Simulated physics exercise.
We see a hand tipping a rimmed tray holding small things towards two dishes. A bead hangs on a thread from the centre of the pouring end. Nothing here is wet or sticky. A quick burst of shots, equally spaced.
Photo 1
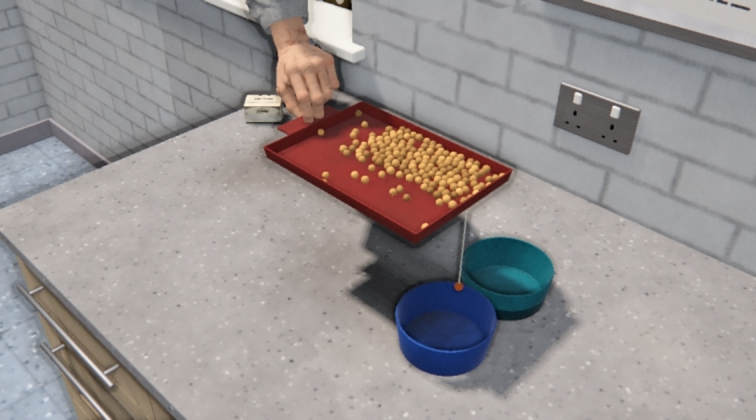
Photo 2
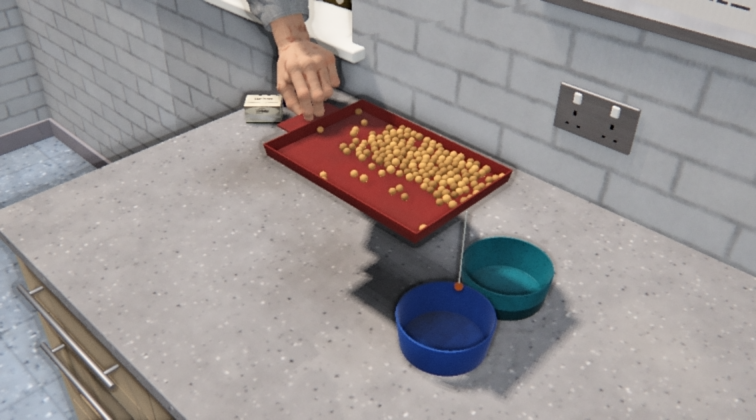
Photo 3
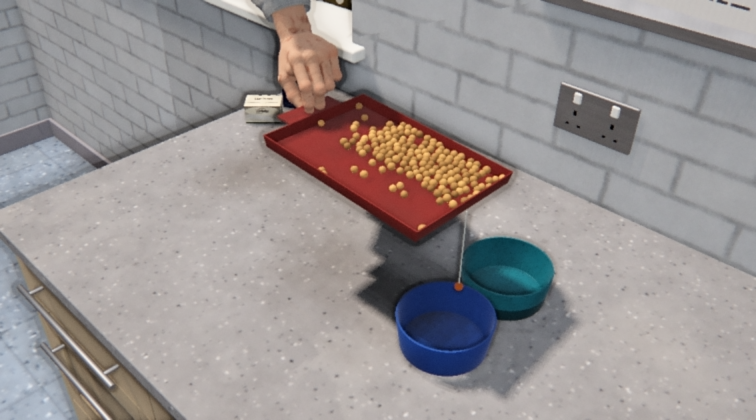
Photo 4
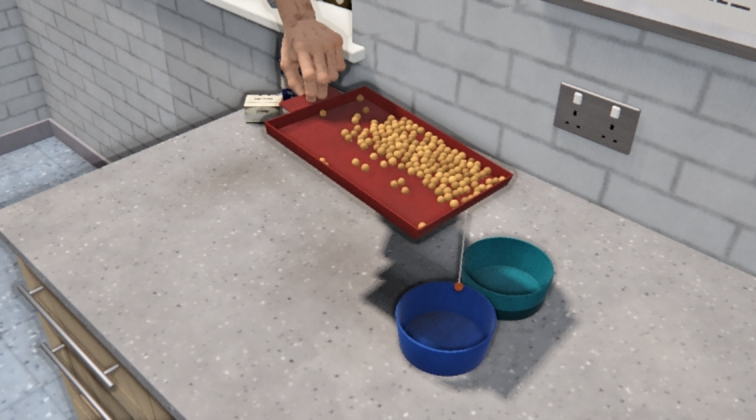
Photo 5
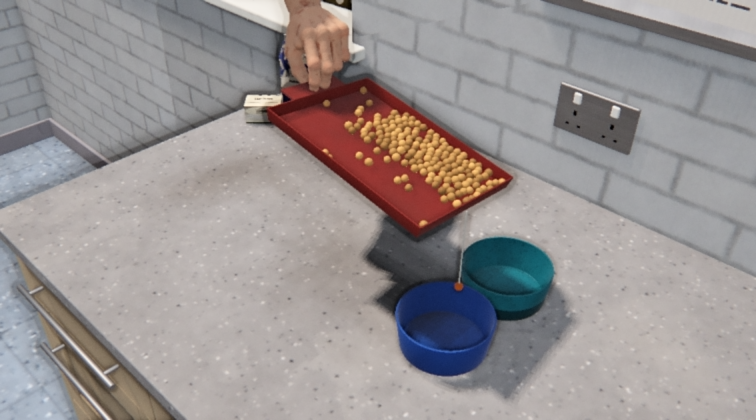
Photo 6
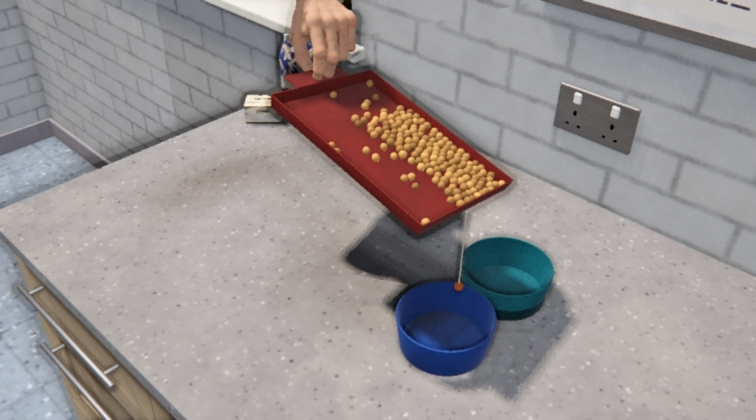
A hand gradually tilting a red tray of small round beads above blue and teal dishes, the beads shifting slightly across it.
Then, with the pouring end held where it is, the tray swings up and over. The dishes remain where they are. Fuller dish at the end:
Right.
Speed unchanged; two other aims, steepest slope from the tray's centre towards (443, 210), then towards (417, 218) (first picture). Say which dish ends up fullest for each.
First case: The dish at left. Second case: The dish at left.
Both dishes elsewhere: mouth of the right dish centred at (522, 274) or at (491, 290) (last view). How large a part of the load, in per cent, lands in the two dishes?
Around 100 per cent for the first position, around 70 per cent for the second.
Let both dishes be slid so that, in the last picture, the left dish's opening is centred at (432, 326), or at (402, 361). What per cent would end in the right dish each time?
90 per cent the first time, 20 per cent the second time.
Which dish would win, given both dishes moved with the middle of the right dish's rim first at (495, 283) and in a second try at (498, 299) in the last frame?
Try 1 - the dish at right; try 2 - the dish at right.
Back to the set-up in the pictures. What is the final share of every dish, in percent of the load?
Left dish around 0, right dish around 90, both in a hundred.
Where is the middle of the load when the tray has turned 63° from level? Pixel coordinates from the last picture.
(469, 152).
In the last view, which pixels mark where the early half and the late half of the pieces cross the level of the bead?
Close to (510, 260), then close to (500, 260).
Shortly afterwards, tray tipped steeply; the whole lot on the tray.
Next, tray tipped past a quarter turn; a little on the tray; only a few in the left dish; the bulk in the right dish; only a few outside both; a little in the air.
Some moments later, tray tipped past a quarter turn; only a few in the left dish; all but a few in the right dish; a little outside both.
In the end, tray tipped past a quarter turn; only a few in the left dish; all but a few in the right dish; a little outside both.
